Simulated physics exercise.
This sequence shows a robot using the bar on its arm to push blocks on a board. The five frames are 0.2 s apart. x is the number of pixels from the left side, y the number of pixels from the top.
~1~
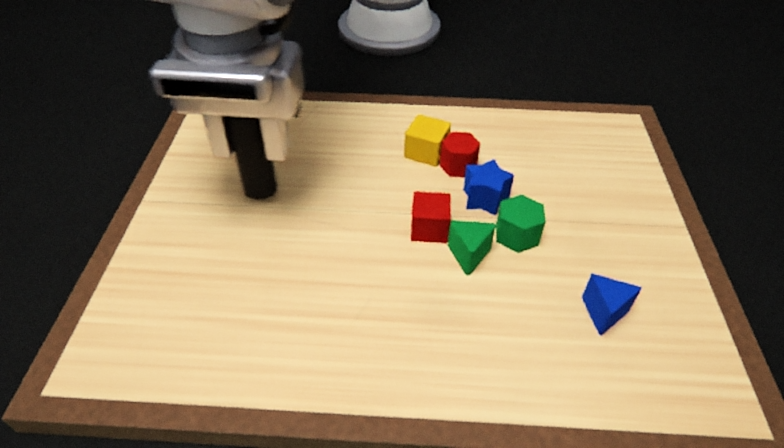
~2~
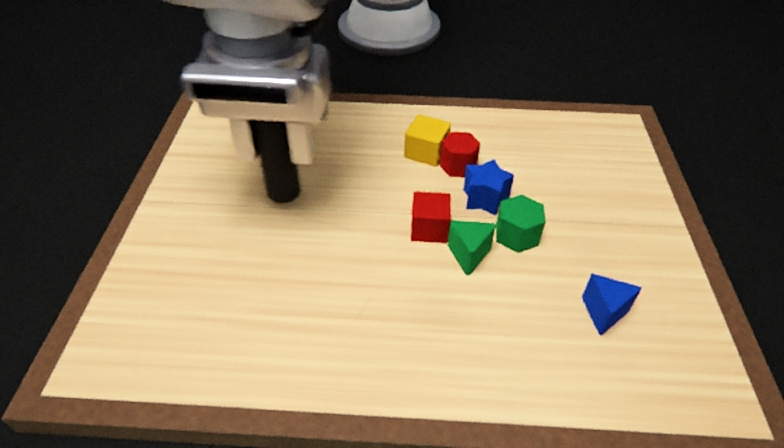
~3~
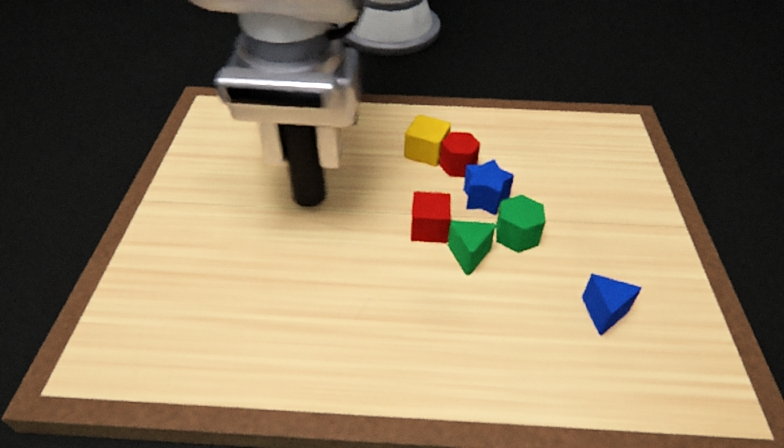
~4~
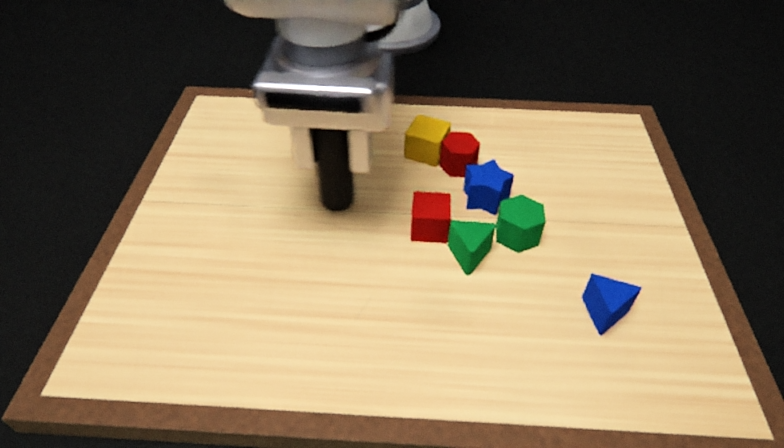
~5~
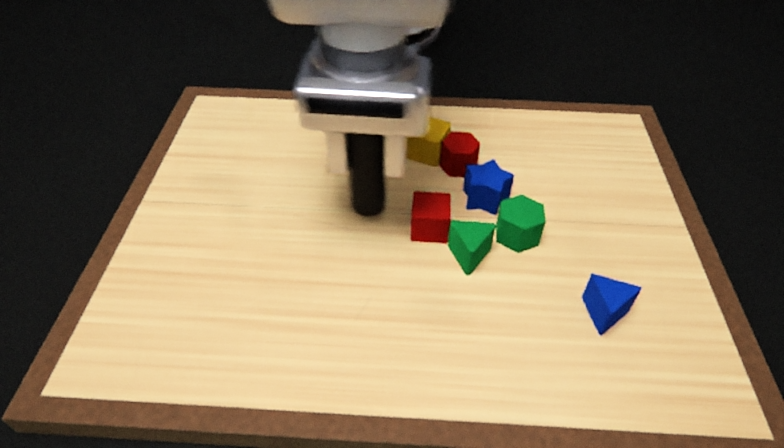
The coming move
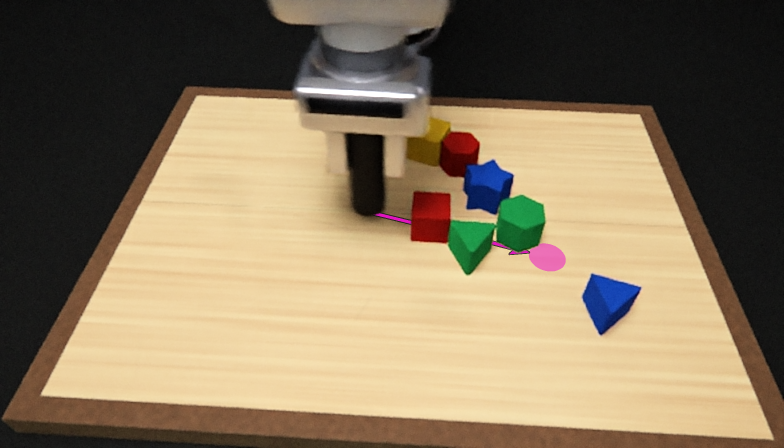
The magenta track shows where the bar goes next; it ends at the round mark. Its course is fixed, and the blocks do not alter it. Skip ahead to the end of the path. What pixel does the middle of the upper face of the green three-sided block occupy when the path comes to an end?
The middle of its upper face should be somewhere near (531, 287).
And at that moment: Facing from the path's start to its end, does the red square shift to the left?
Going by the path, no.
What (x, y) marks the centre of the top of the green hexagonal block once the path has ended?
It should be at (566, 207) by then.
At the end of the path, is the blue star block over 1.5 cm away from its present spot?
I believe not.
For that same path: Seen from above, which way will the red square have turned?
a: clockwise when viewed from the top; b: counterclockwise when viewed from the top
I'll go with a - clockwise when viewed from the top.
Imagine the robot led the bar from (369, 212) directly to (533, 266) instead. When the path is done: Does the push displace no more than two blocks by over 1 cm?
I expect not.
The drawn path runs from (369, 212) directly to (547, 257).
The first path, step by step. One third of the way, bar (427, 219); red square (459, 219), turned 35° clockwise; green three-sided block (491, 243), turned 25° anticlockwise.
Two thirds of the way, bar (487, 234); red square (510, 244), turned 75° clockwise; green three-sided block (524, 272), turned 15° anticlockwise; green hexagonal block (529, 211).
At the end, bar (550, 250); red square (535, 258), turned 105° clockwise; green three-sided block (531, 287); blue star block not moved; green hexagonal block (566, 207), turned 70° anticlockwise.
